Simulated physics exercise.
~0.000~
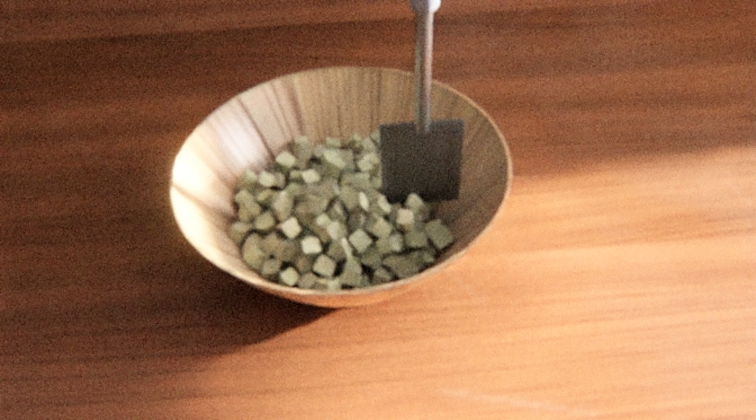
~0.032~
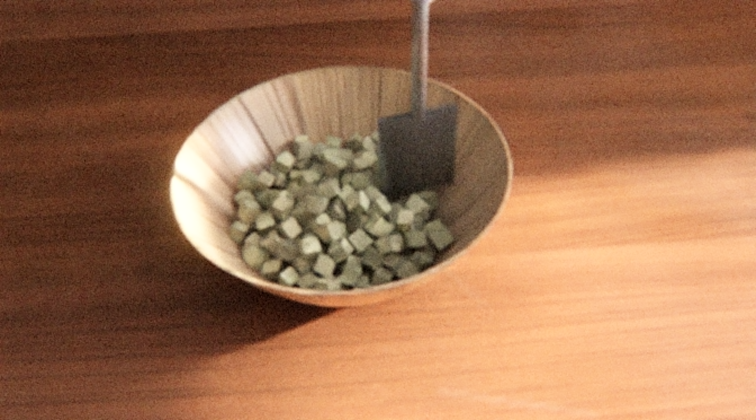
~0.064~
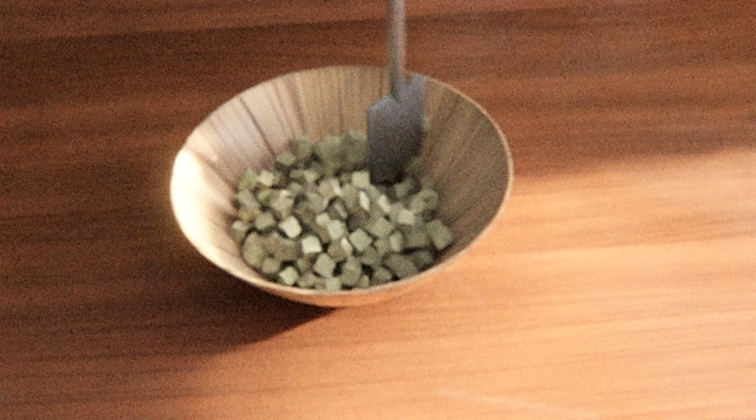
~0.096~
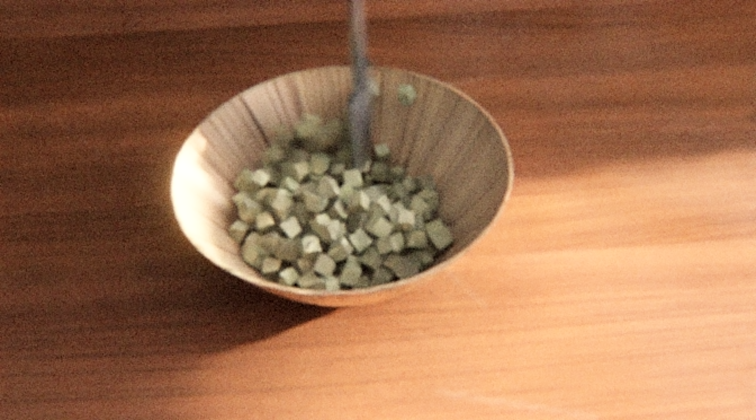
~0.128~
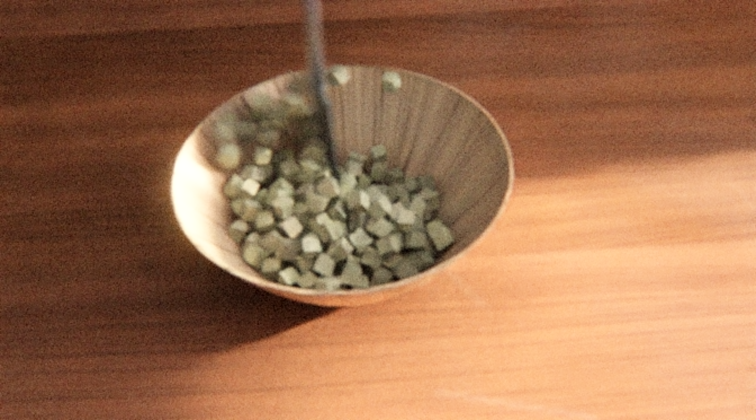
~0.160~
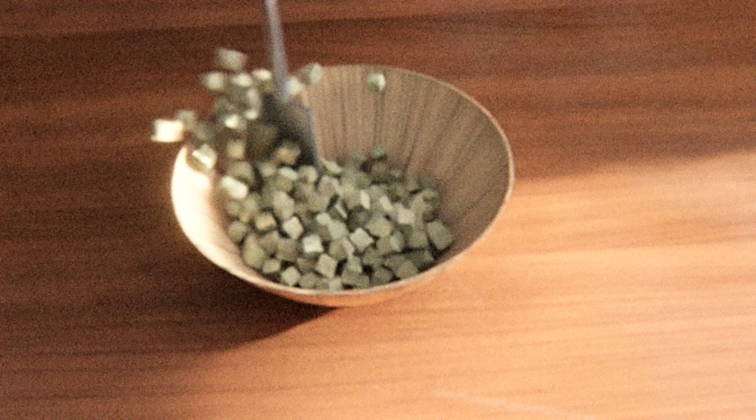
A gray spatula swept around the back of a wooden bowl from right to left, turning as it moved, and flung some of the pale green vegetable cubes up above the left rim.
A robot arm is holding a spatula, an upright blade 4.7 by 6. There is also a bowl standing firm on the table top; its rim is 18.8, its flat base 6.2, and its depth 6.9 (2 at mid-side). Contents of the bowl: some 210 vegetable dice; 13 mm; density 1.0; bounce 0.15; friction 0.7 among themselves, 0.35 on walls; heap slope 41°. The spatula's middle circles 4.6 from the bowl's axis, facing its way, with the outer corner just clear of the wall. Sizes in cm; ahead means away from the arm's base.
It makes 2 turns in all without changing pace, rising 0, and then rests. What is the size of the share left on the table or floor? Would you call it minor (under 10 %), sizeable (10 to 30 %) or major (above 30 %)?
I would call it major.
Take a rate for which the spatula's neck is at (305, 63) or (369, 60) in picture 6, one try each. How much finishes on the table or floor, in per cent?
It comes to roughly 35 per cent and then 20 per cent.
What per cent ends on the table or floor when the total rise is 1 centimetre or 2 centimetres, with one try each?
I'd reckon around 30 and 30 per cent.
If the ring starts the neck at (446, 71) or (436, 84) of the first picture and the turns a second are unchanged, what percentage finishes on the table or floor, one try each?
Roughly 0 % and 25 %.
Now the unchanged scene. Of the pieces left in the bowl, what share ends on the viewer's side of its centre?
I'd put it near 45 per cent.
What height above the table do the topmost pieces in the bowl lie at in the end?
About 5.0 centimetres.
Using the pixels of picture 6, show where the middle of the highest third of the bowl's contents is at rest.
Roughly pixel (378, 178).
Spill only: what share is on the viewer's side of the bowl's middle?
Close to 50 percent, I reckon.
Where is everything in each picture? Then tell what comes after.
The first frame shows spatula neck at (422, 101), 0° round; upper third of the load around (329, 204), from x 240 to 440, top at y 140; 211 in the bowl.
The second frame shows spatula neck at (419, 90), 13° round; upper third of the load around (330, 202), from x 240 to 440, top at y 140.
The third frame shows spatula neck at (396, 69), 43° round; upper third of the load around (330, 199), from x 240 to 440, top at y 125.
The fourth frame shows spatula neck at (358, 59), 74° round; upper third of the load around (325, 190), from x 240 to 440, top at y 90.
The fifth frame shows spatula neck at (316, 61), 105° round; upper third of the load around (307, 190), from x 225 to 440, top at y 75.
The sixth frame shows spatula neck at (279, 75), 136° round; upper third of the load around (275, 189), from x 165 to 440, top at y 60; 209 in the bowl, 2 in flight or on the tool.
After 0.39 s, 2° round, highest piece 9 above the table; 171 in the bowl, 18 on the table or floor, 22 in flight or on the tool.
After 0.62 s, 228° round, highest piece 10 above the table; 126 in the bowl, 70 on the table or floor, 15 in flight or on the tool.
After 0.94 s, 0° round, highest piece 5 above the table; 106 in the bowl, 105 on the table or floor.
After 1.64 s, 0° round, highest piece 5 above the table; 106 in the bowl, 105 on the table or floor.
At rest, 106 in the bowl, 105 on the table or floor. That is 50 % on the table or floor.
